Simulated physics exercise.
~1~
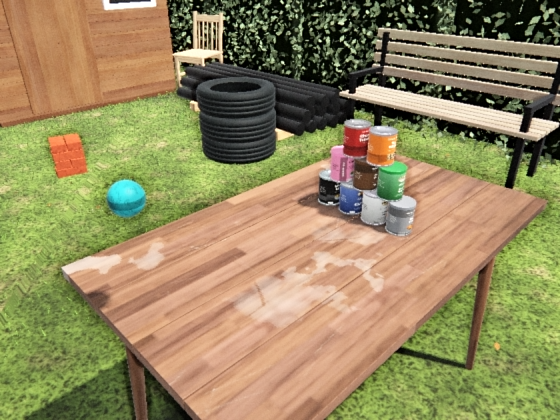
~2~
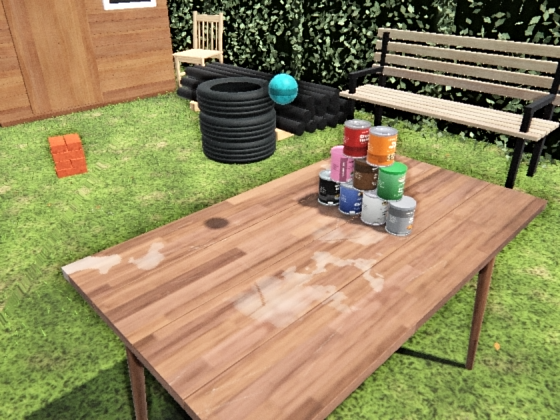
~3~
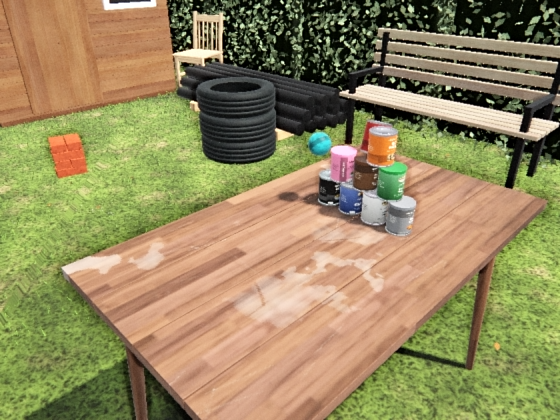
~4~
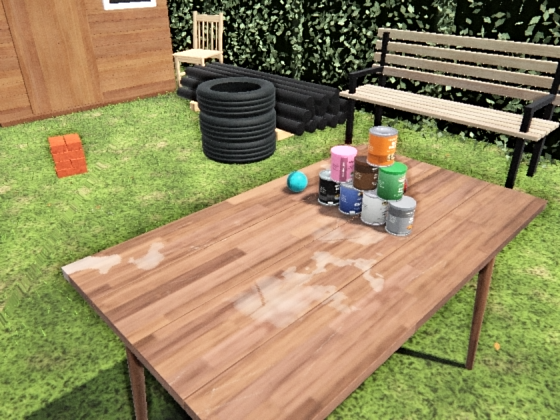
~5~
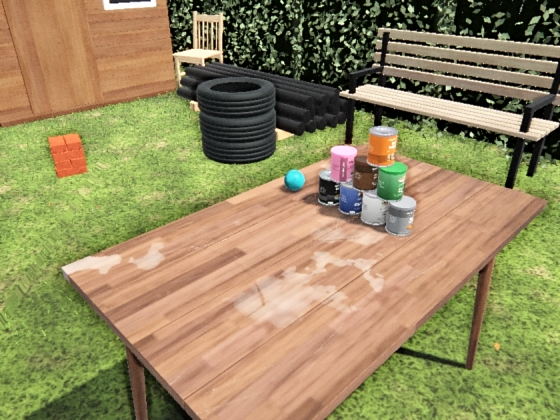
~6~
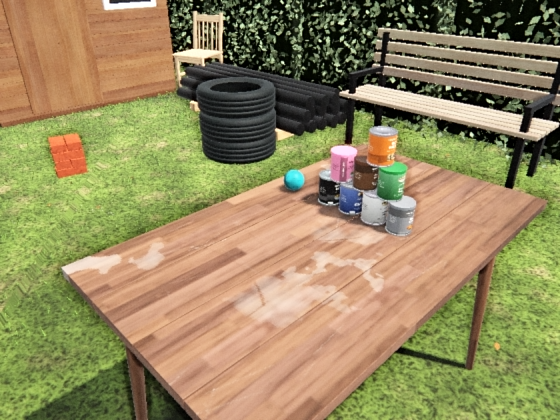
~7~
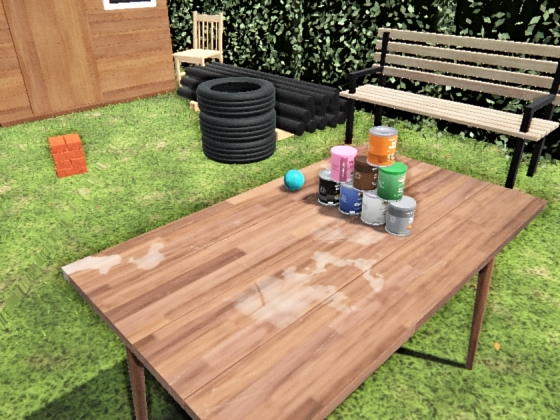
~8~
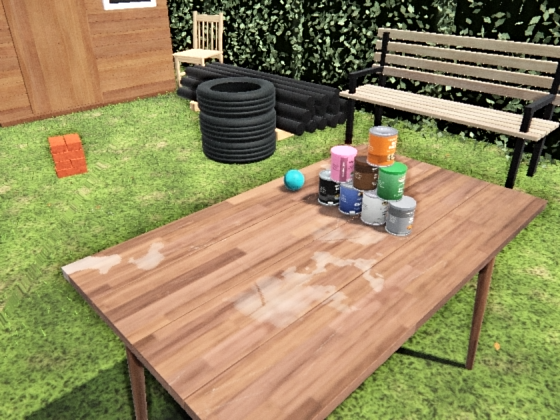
In the video, a turquoise ball flies over a garden table toward a pile of colourful tins, knocking the red tin from behind the pink one and out of view, then drops and rests beside the pile, which otherwise stays stacked.
